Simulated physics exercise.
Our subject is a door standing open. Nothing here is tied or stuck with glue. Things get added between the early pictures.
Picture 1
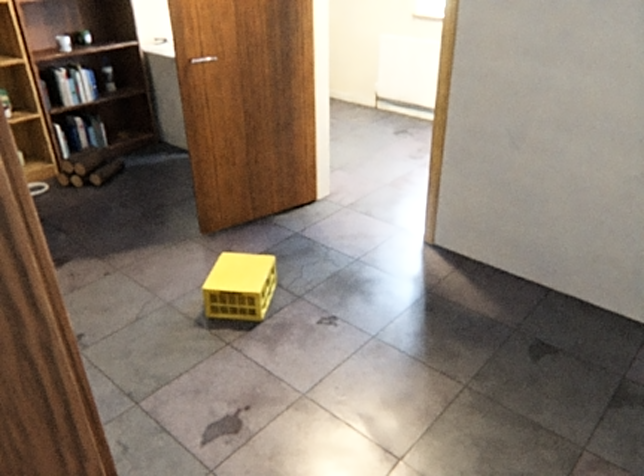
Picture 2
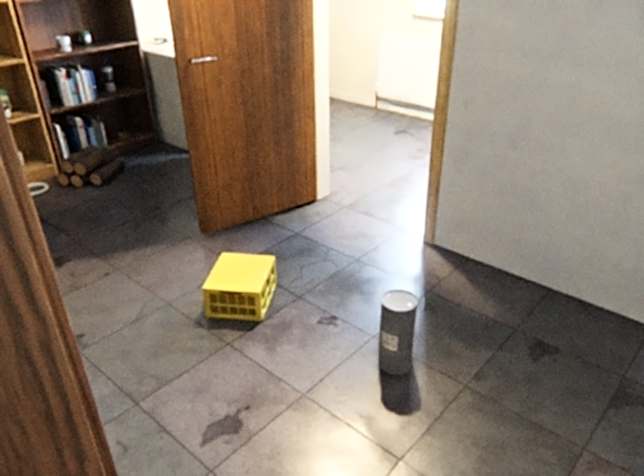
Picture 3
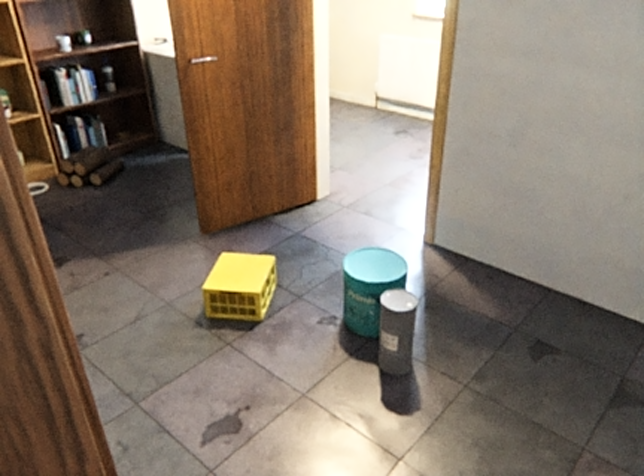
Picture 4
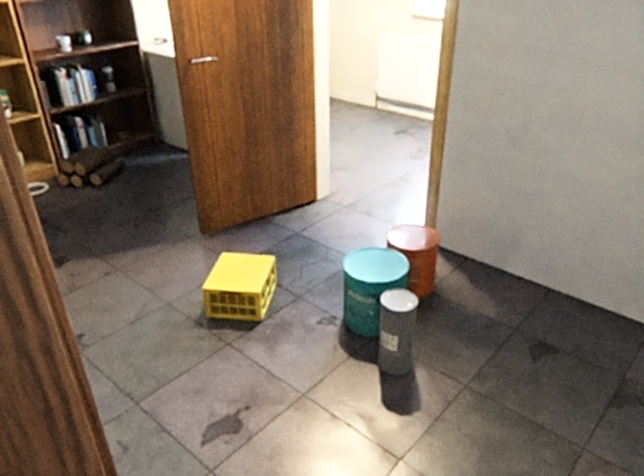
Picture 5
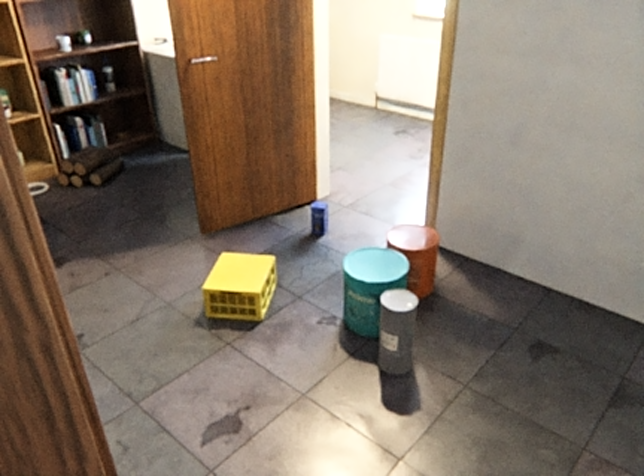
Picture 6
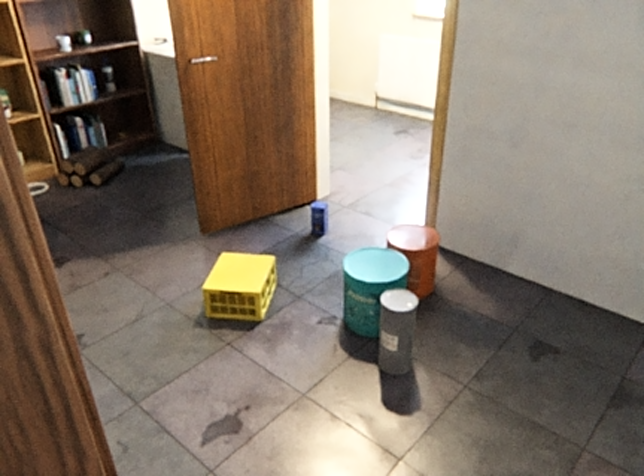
A wooden door stands wide open in a grey-tiled room, seen from a raised, steady view, with shelves of books at the left and a pale wall at the right. A yellow crate sits on the floor near the middle. The door stays still while a grey canister appears right of the crate, then a turquoise pail behind it, an orange pail farther back, and a small blue container near the door.
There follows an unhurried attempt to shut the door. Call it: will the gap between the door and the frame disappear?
Yes, the gap disappears.
Then, 0.90 s on from there, door at 67°.
Then, 1.40 s on from there, door at 33°; blue carton shifted well along near (344, 216).
Then, 1.80 s on from there, door at 5°; blue carton shifted well along near (373, 208).
In the end, door at 0°; moved from the start, blue carton; the other 4 unmoved. At the end, from the last picture's camera, blue carton near (383, 203).
